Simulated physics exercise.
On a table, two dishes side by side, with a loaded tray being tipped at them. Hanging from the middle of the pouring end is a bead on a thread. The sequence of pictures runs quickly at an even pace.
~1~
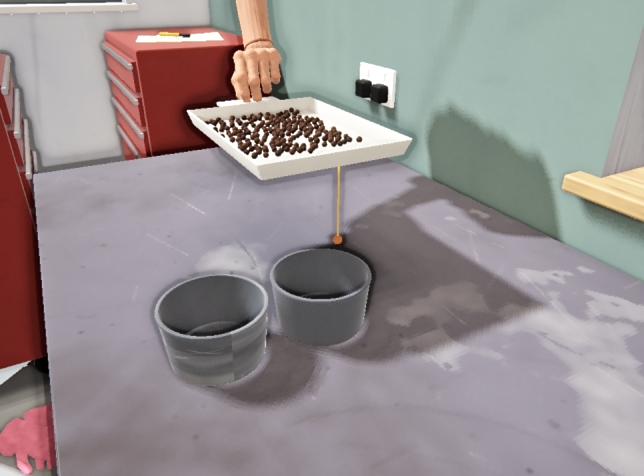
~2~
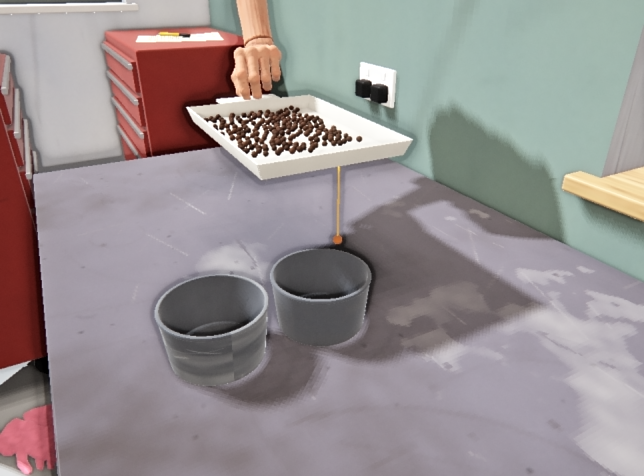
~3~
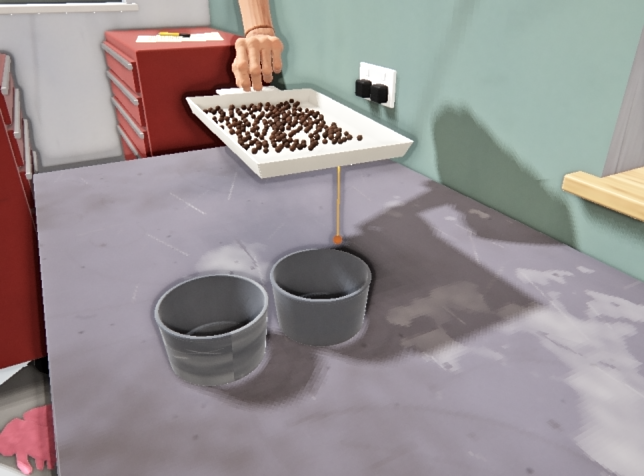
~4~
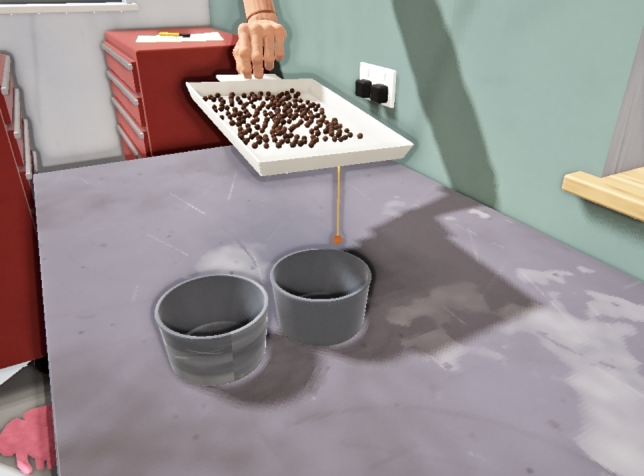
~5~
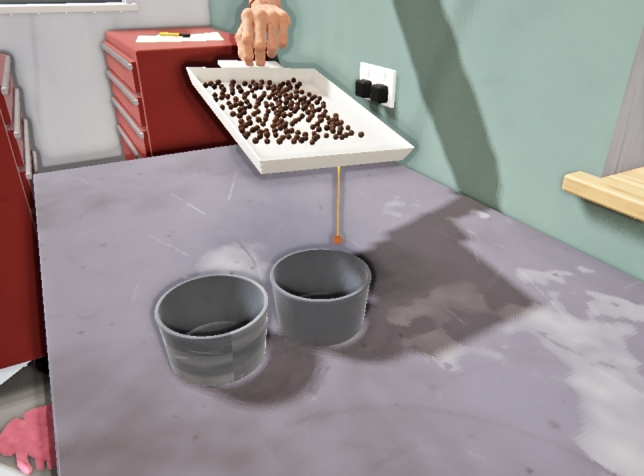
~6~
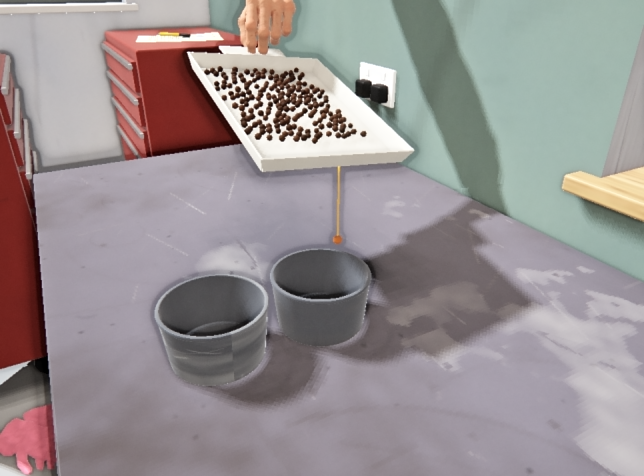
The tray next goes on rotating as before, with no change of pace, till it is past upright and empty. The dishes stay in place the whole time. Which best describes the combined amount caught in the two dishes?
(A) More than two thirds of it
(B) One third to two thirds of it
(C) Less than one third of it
Less than one third of it (C).
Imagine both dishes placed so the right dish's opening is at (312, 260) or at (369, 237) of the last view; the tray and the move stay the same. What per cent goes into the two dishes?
First try: Roughly 0 per cent; second try: Roughly 60 per cent.
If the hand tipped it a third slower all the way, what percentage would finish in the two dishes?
Estimate: Around 0%.
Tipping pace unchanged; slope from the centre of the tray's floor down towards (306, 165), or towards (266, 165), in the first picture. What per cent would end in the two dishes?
You'd see roughly 80 per cent the first time and 40 per cent the second.
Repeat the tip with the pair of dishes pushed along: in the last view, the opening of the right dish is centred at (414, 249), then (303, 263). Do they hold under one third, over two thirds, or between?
Position 1 - beyond two thirds; position 2 - under a third.
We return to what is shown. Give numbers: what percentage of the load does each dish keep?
0 % left, 0 % right.
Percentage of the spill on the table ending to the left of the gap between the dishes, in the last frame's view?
About 0 per cent.
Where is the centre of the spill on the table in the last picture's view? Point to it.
Estimate: About (421, 290).
Shortly afterwards, tray tipped steeply; near two thirds on the tray; only a few in the right dish; near a quarter outside both; a little in the air.
Next, tray tipped past a quarter turn; only a few on the tray; only a few in the right dish; the bulk outside both; a little in the air.
Some moments later, tray tipped past a quarter turn; only a few in the right dish; all but a few outside both.
In the end, tray tipped past a quarter turn; none at all in the left dish; only a few in the right dish; all but a few outside both.
